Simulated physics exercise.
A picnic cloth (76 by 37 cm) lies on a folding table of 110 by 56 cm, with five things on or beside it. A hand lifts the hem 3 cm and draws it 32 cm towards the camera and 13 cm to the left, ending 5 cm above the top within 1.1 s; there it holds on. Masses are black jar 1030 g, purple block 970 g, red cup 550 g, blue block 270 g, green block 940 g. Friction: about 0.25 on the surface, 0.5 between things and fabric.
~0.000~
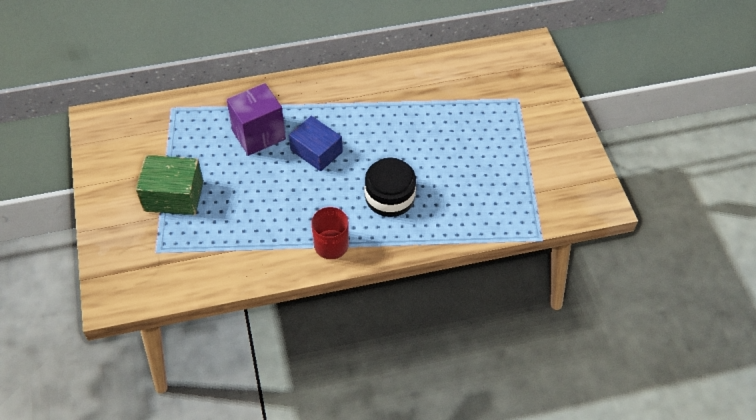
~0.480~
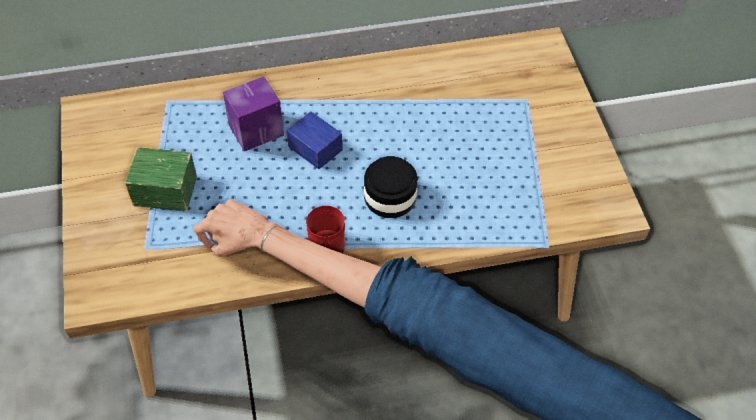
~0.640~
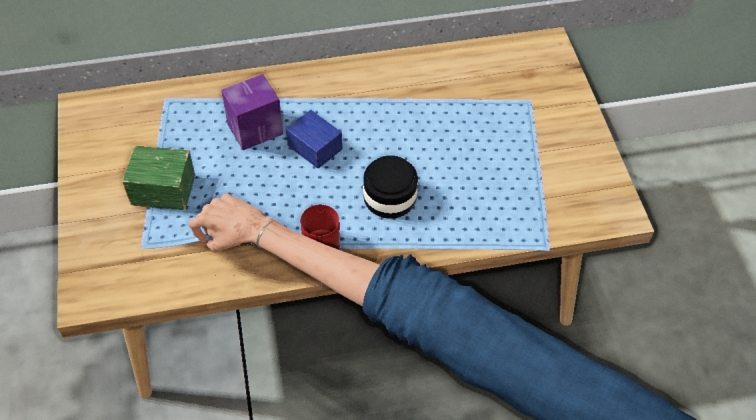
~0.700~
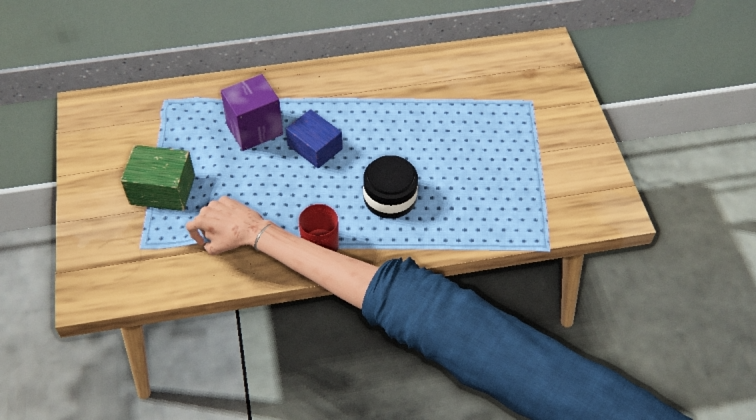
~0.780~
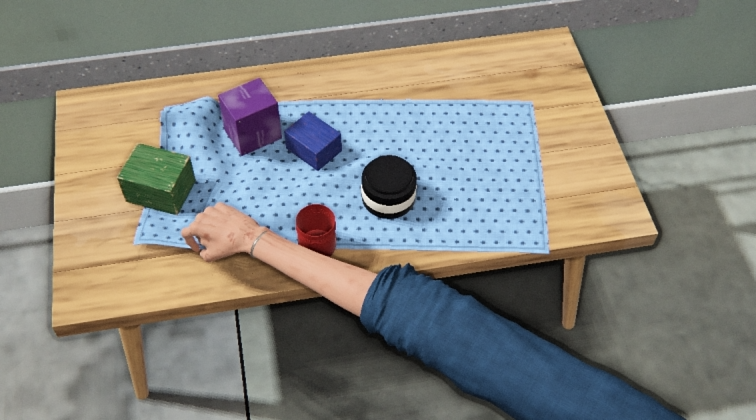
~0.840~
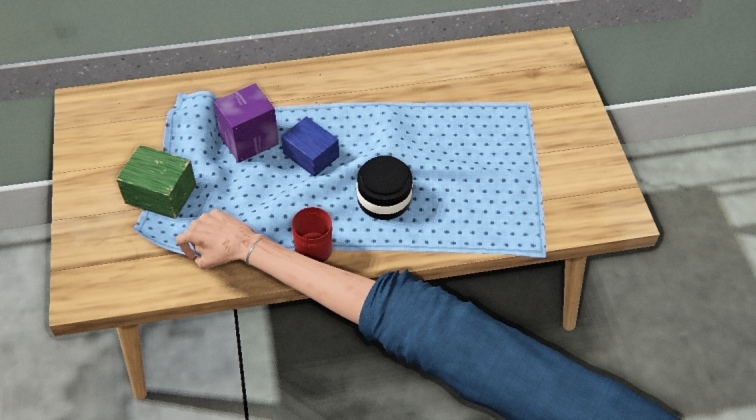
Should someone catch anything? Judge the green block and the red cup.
Result: Green block goes over the edge, red cup falls off.
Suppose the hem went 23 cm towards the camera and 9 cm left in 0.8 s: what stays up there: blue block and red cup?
In that case: Blue block remains, red cup goes over.
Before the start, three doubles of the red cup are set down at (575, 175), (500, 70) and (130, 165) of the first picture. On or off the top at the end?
In turn: Remains, remains, stays on.
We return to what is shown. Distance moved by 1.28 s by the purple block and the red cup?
About: Purple block 25 cm, red cup 20 cm.
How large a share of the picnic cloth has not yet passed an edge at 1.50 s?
About 65 per cent.
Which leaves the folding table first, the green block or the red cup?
The red one.
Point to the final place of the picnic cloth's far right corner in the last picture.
At about (467, 240).
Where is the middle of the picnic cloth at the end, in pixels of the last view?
Around (253, 308).
By 1.1 s, 100 % of the picnic cloth is still over the top; green block 10 cm off its start, red cup 8 cm off its start, purple block 14 cm off its start.
By 1.3 s, 80 % of the picnic cloth is still over the top; green block 21 cm off its start, red cup on its side, 20 cm off its start, purple block 25 cm off its start.
By 1.5 s, 65 % of the picnic cloth is still over the top; red cup over the edge, green block 28 cm off its start at (74, 284), purple block 35 cm off its start at (153, 231).
By 1.7 s, 40 % of the picnic cloth is still over the top; red cup over the edge, green block on its side, 34 cm off its start, purple block 39 cm off its start.
By 3.3 s, 35 % of the picnic cloth is still over the top; green block over the edge, red cup over the edge, black jar over the edge, purple block 39 cm off its start at (145, 250).
